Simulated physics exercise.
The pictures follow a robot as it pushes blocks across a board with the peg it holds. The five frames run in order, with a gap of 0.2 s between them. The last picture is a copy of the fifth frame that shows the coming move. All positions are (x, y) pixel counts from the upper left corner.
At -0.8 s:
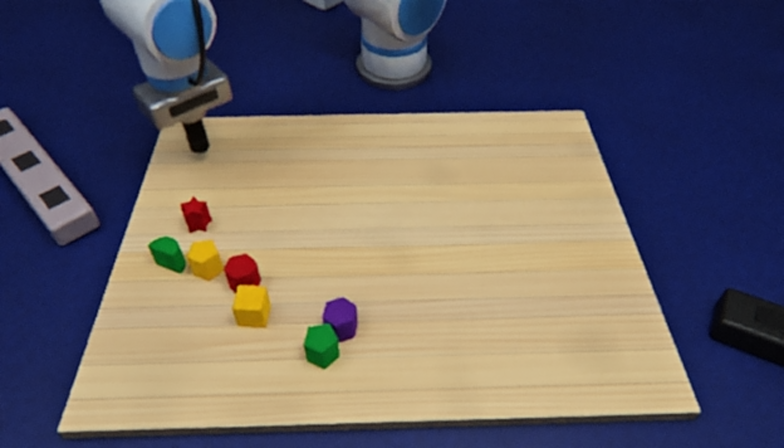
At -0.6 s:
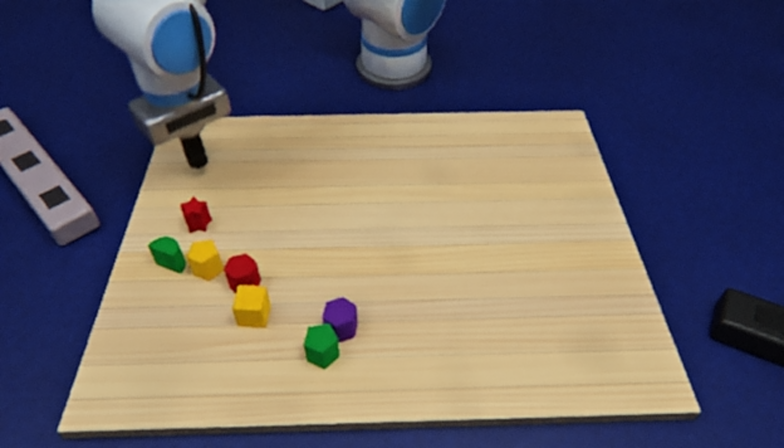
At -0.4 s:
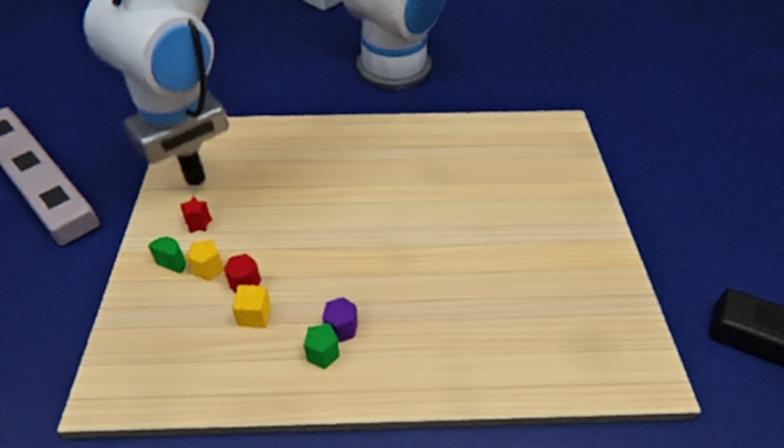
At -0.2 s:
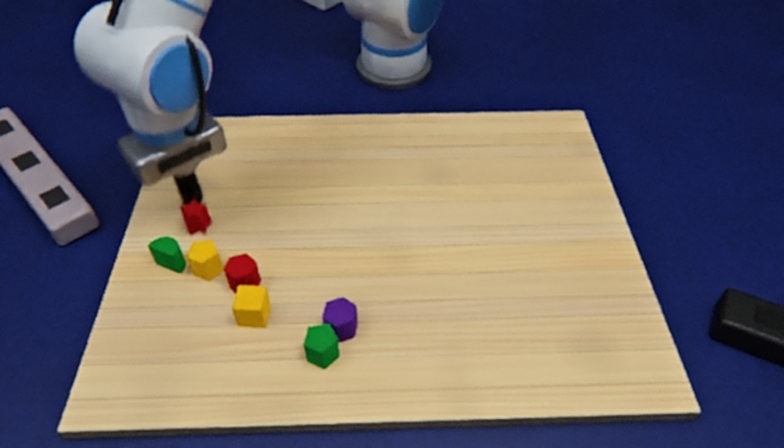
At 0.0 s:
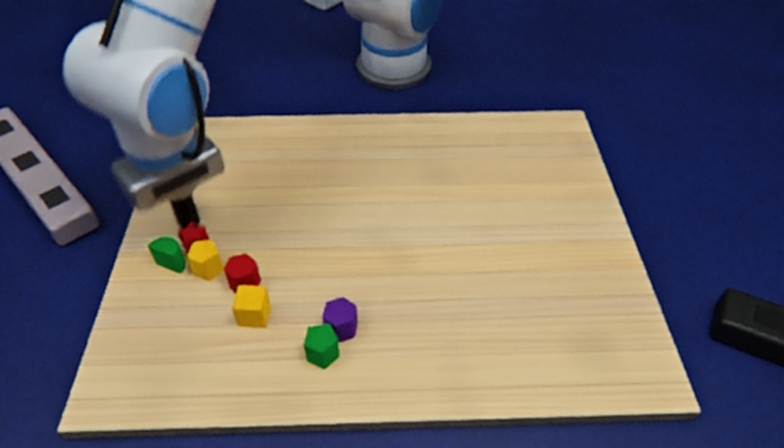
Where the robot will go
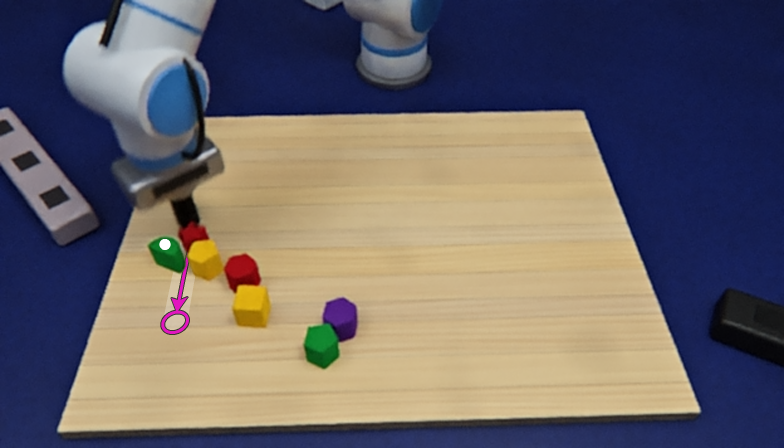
At first, a robot arm holds a dark peg above a red star-shaped block near the left side of a wooden board scattered with colorful blocks. The peg moves down toward the star and reaches it, then pushes it a short way to the green and yellow blocks, while the other blocks stay still.
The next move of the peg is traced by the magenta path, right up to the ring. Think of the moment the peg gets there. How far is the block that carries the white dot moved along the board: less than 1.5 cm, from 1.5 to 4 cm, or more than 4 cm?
It shifts 1.5 to 4 cm.
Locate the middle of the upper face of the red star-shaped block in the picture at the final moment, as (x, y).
Pixel (191, 294).
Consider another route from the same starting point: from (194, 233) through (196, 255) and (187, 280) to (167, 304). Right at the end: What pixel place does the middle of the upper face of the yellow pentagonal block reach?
The top centre is at (218, 284).
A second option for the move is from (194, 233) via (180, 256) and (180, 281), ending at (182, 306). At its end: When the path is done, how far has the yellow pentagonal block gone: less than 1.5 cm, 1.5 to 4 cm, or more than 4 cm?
Covers 1.5 to 4 cm.
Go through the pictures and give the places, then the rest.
The first frame shows peg's lower end (200, 148); green D-shaped block (165, 244); red star-shaped block (193, 205); yellow pentagonal block (202, 250); red hexagonal block (240, 265).
The second frame shows peg (198, 163); blocks still.
The third frame shows peg (196, 180); blocks still.
The fourth frame shows peg (193, 200); red star-shaped block (192, 208).
The fifth frame shows peg (190, 223); green D-shaped block (165, 244); red star-shaped block (191, 231); yellow pentagonal block (202, 250); red hexagonal block (240, 265).
Drawn move, from (194, 233) to (175, 322); the dot is on the green D-shaped block.
On the path given first. One third of the way, peg (183, 250); green D-shaped block (158, 252), turned 35° clockwise; red star-shaped block (194, 255), turned 45° anticlockwise; yellow pentagonal block (212, 267); red hexagonal block (243, 266).
Two thirds of the way, peg (177, 280); green D-shaped block (152, 258), turned 70° clockwise; red star-shaped block (192, 280), turned 80° anticlockwise; yellow pentagonal block (219, 280), turned 35° anticlockwise; red hexagonal block (249, 267), turned 35° anticlockwise.
At the end, peg (170, 312); green D-shaped block (152, 258), turned 70° clockwise; red star-shaped block (191, 294), turned 130° anticlockwise; yellow pentagonal block (219, 281), turned 40° anticlockwise; red hexagonal block (249, 267), turned 30° anticlockwise.
